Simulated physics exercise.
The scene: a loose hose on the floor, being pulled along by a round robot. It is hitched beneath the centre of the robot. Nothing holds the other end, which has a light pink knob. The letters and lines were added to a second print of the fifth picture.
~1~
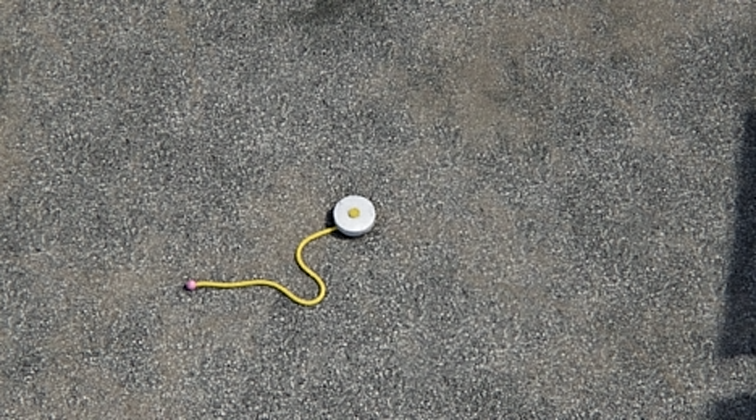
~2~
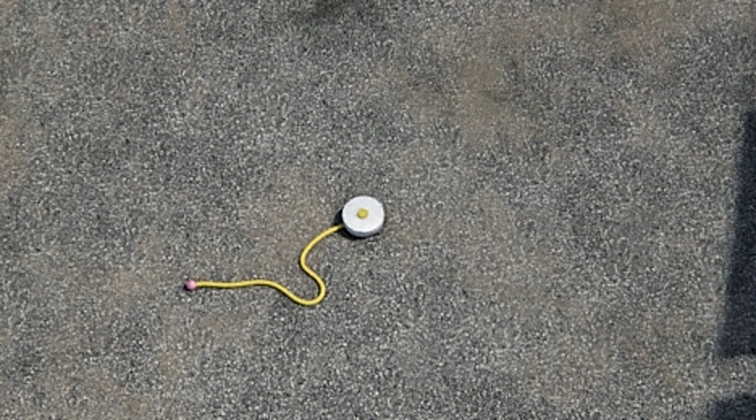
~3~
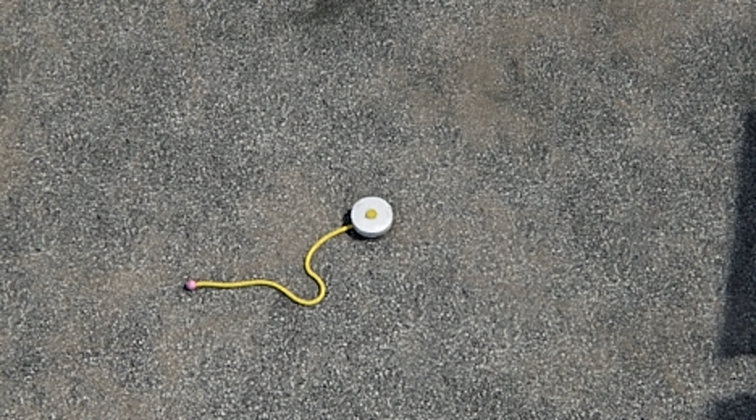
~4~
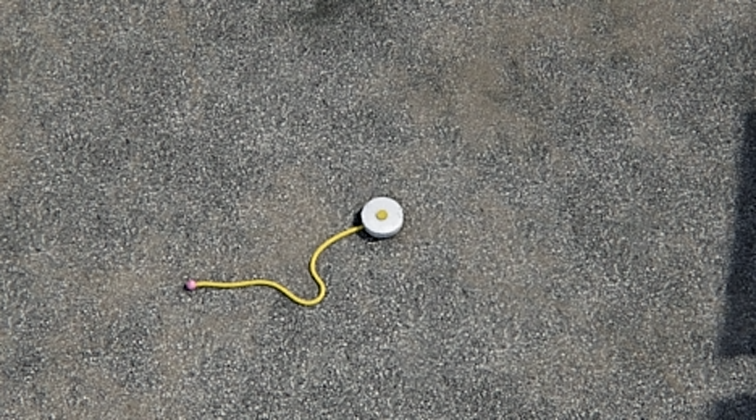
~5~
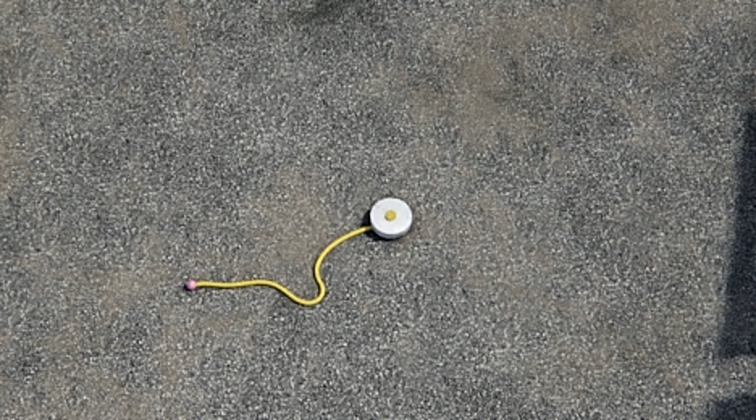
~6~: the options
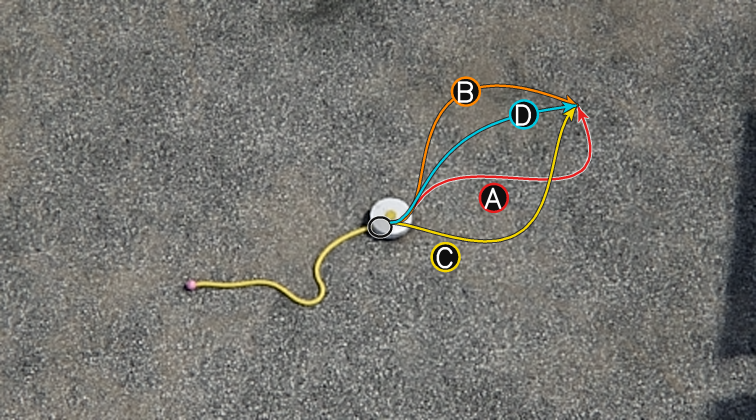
A stretch of rough, speckled grey ground is seen from high above, with a dark shadow along the right edge. Near the middle sits a round white robot with a yellow centre, and a yellow hose curves from it down and left to a small light pink knob. The robot slides slowly a short way right, drawing out the hose's nearer bend, while the knobbed end and the camera stay still.
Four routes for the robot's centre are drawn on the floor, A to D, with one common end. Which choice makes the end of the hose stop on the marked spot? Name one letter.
Route A.
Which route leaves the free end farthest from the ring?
Route B.
On the marked copy, A from (391, 223) via (520, 178) to (578, 108); B from (391, 223) via (443, 111) to (577, 105); C from (391, 223) via (533, 220) to (575, 107); D from (391, 223) via (465, 140) to (576, 106); the ring at (380, 227).
Following A. Soon after the start, robot (478, 173), middle of the hose (362, 230), free end (243, 279).
Later, robot (585, 165), middle of the hose (461, 204), free end (340, 239).
In the end, robot (578, 102), middle of the hose (496, 185), free end (380, 226); the free end is on the ring.
As for the rest, B leaves the free end at (357, 196); C leaves the free end at (391, 247); D leaves the free end at (361, 211).
